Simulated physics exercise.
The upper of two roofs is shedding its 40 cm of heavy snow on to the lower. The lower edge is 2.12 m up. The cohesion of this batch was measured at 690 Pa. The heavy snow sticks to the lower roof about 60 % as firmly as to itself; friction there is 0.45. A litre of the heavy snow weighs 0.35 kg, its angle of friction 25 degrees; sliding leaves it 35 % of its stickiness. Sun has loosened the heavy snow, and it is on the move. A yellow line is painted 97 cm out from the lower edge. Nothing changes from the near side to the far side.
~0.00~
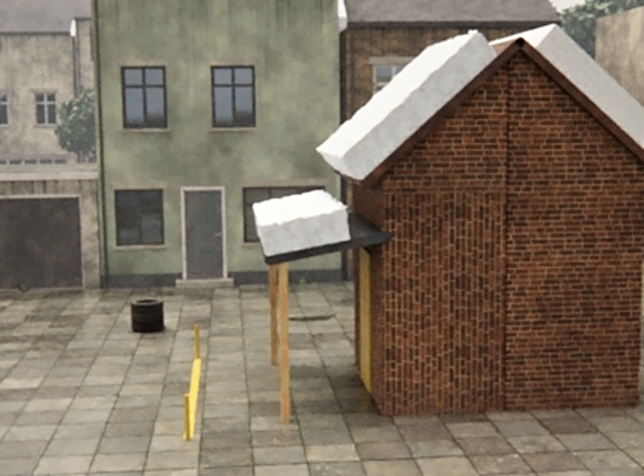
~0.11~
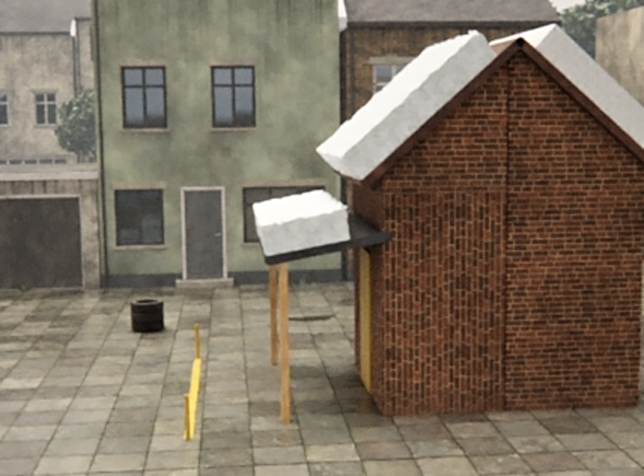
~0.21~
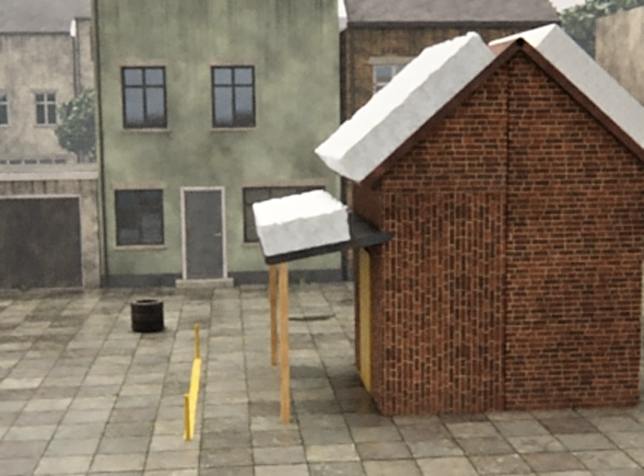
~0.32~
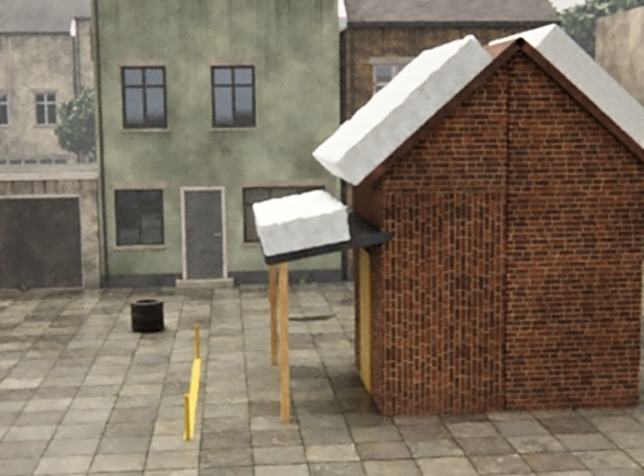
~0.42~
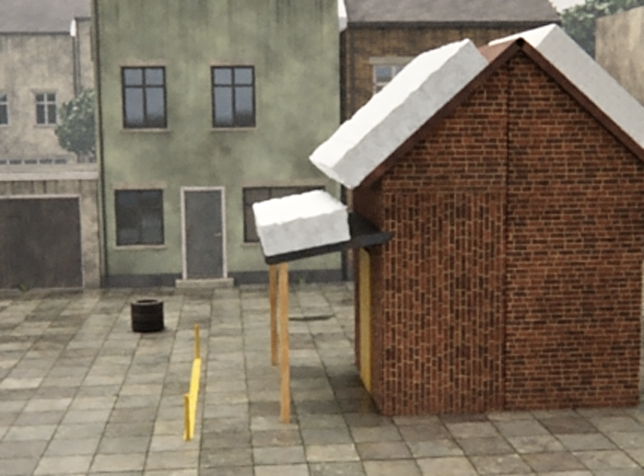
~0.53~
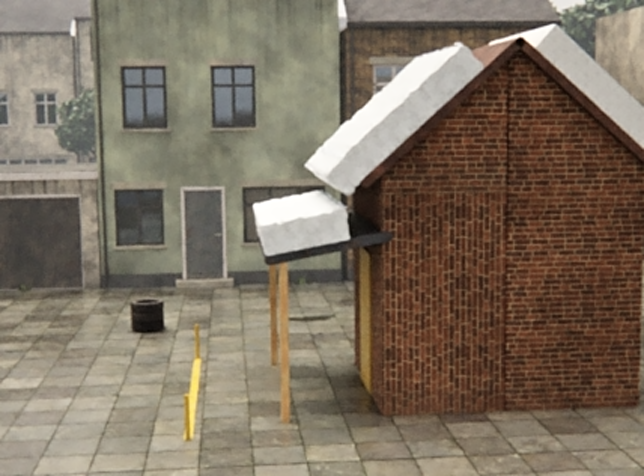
A thick white slab of snow on the left slope of a brick building's roof creeps slightly down and to the left, its lower end edging farther out past the eave. Below it, more snow sits on a dark canopy with wooden posts, beside a yellow line and a black bin on grey paving. The fixed, slightly raised view faces a green house with a grey door behind.
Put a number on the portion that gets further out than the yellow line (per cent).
Close to 17 per cent.
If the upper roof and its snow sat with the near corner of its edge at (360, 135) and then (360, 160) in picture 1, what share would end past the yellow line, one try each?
In turn about 45 %, 35 %.
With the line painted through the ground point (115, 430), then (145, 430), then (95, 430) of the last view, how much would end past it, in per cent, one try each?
In turn about 1 %, 5 %, 0 %.
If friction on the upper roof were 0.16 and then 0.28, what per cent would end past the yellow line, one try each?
In that order: 50 %, 45 %.
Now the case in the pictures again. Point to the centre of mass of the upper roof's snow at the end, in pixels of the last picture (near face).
Around (246, 324).
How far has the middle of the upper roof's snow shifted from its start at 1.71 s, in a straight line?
Roughly 1.6 m.
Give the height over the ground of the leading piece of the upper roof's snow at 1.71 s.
Some 2.4 m.
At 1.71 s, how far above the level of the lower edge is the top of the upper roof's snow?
Some 1.5 m.
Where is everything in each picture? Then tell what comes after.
Front end of the heavy snow at (359, 147), in the first frame.
Front end of the heavy snow at (358, 144), its middle shifted 9 mm, in the second frame.
Front end of the heavy snow at (357, 145), its middle shifted 3.7 cm, 2 % of it past the upper edge, in one piece, in the third frame.
Front end of the heavy snow at (354, 148), its middle shifted 8.3 cm, 4 % of it past the upper edge, in one piece, in the fourth frame.
Front end of the heavy snow at (349, 153), its middle shifted 15 cm, 7 % of it past the upper edge, in one piece, in the fifth frame.
Front end of the heavy snow at (343, 170), its middle shifted 24 cm, 11 % of it past the upper edge, cracking, in the sixth frame.
By 1.07 s, none is below the lower edge and 0 % is past the line.
By 1.71 s, none is below the lower edge and 0 % is past the line.
By 2.36 s, 23 % is below the lower edge and 4 % is past the line.
By 3.00 s, 45 % is below the lower edge and 11 % is past the line.
By 6.00 s, at the end, 52 % is below the lower edge and 17 % is past the line.
